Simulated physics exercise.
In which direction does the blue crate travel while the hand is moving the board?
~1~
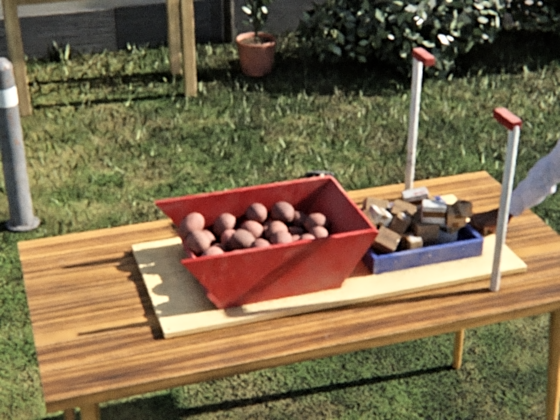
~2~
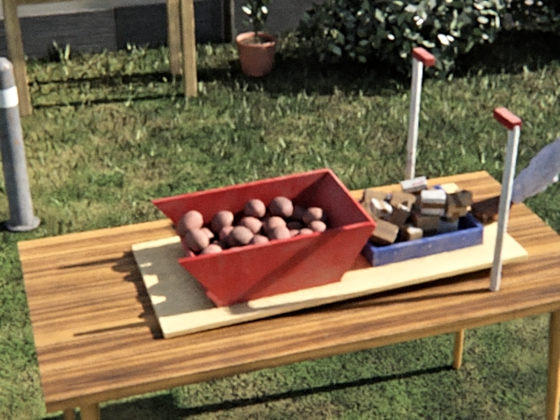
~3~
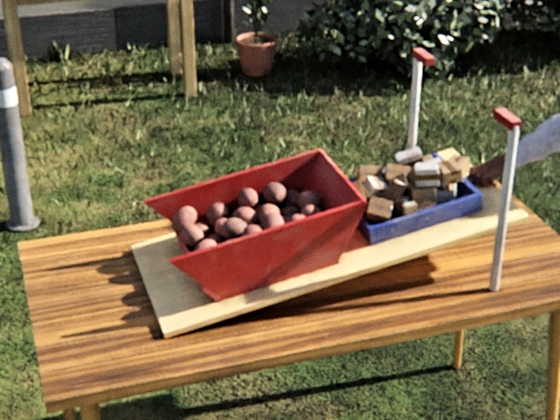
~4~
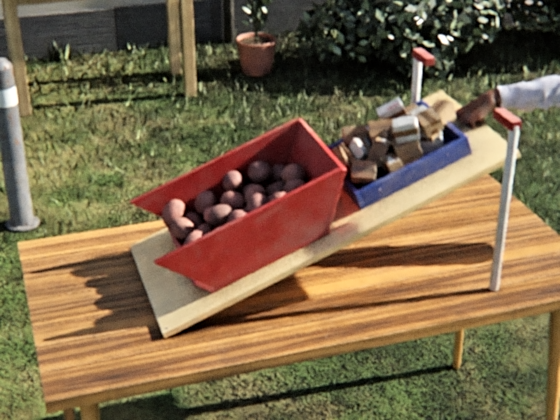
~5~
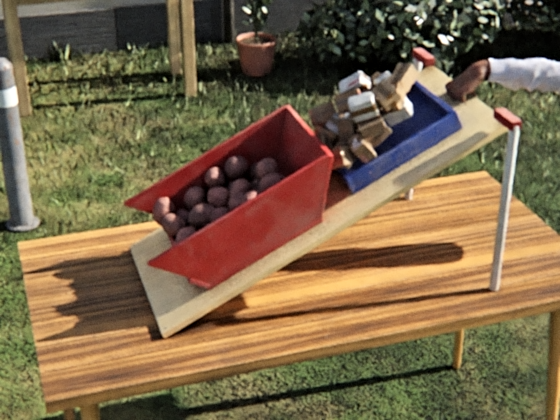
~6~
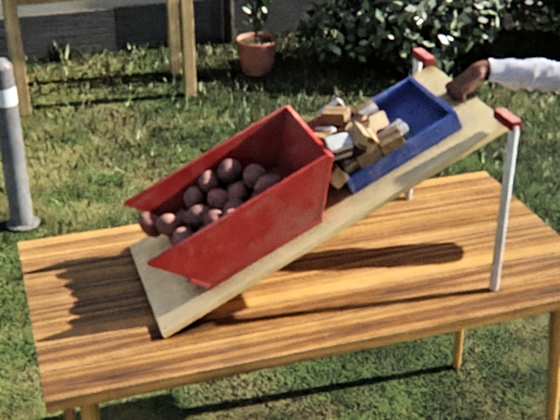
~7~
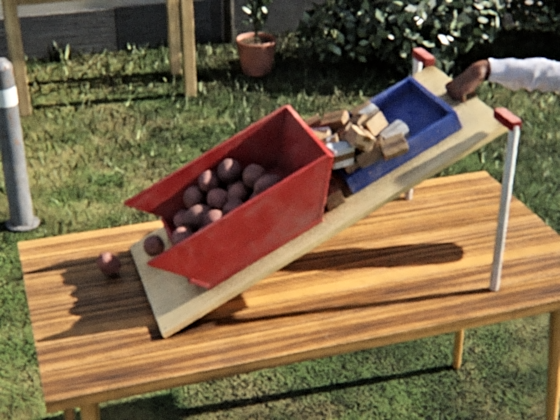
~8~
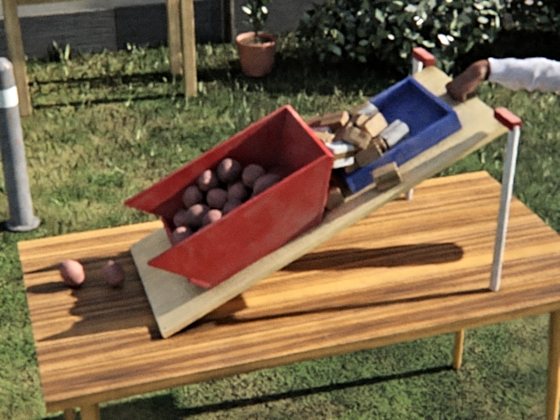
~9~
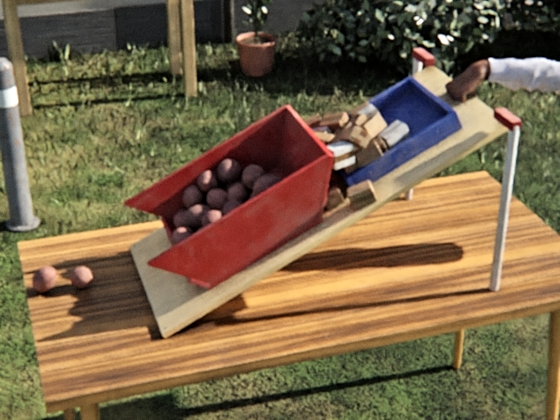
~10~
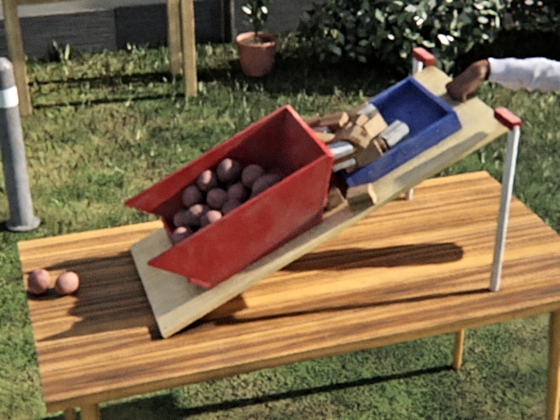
The blue crate moves up, as the right end of the board is lifted.
